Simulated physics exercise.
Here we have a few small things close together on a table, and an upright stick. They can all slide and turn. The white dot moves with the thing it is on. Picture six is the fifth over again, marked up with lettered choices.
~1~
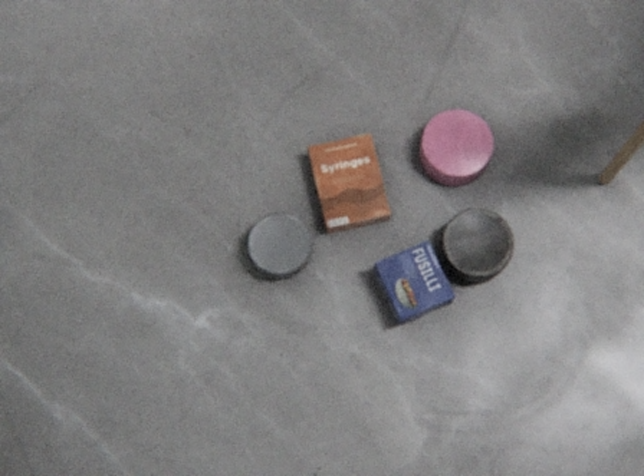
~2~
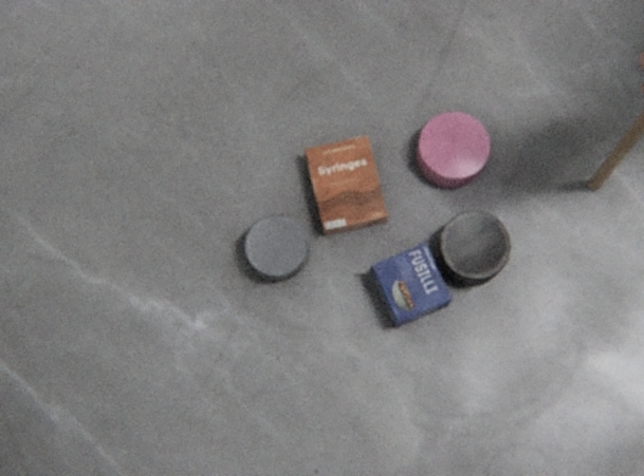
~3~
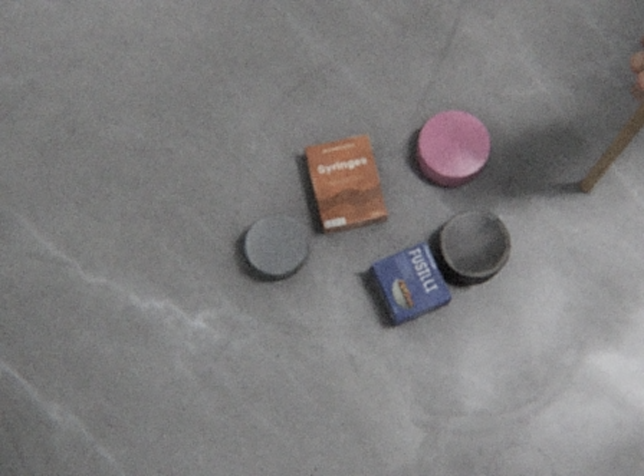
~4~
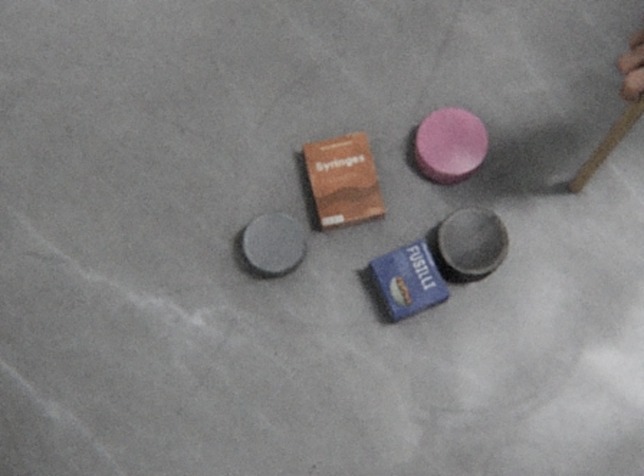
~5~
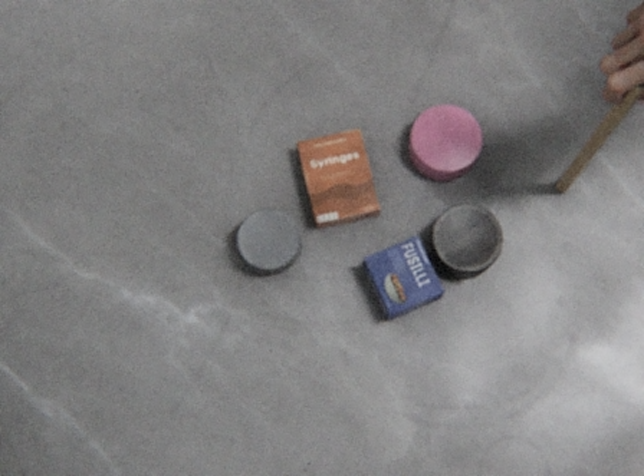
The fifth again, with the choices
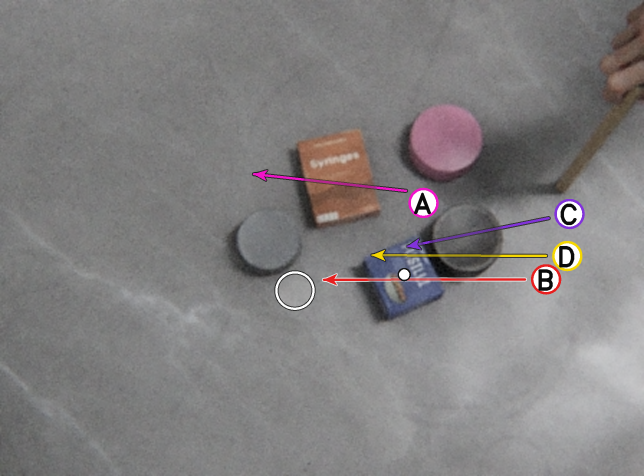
At the start, a grey jar, an orange box, a pink tin, a black tub and a blue packet sit close together on a grey surface, with a stick at the right. The stick shifts gradually leftward and a hand holding it comes into view, while the group barely changes.
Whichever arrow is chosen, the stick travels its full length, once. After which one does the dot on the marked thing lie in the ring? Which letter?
The dot ends in the ring with B.
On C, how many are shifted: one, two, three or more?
It moves two.
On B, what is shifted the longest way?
It is the blue packet.
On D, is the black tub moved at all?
On that stroke, yes.
On the marked copy, A from (406, 191) to (254, 174); B from (525, 279) to (324, 280); C from (549, 218) to (407, 247); D from (546, 256) to (372, 255); the ring at (295, 291); the white dot at (405, 275).
With B. Early on, foot of the stick (452, 280); blue packet (403, 279); black tub (456, 236).
Further on, foot of the stick (380, 280); blue packet (343, 282); black tub (456, 236).
At the end, foot of the stick (324, 280); blue packet (295, 298); black tub (456, 236); the dot on the blue packet is in the ring.
As for the rest, A leaves the dotted thing at (403, 279); C leaves the dotted thing at (342, 324); D leaves the dotted thing at (371, 288).
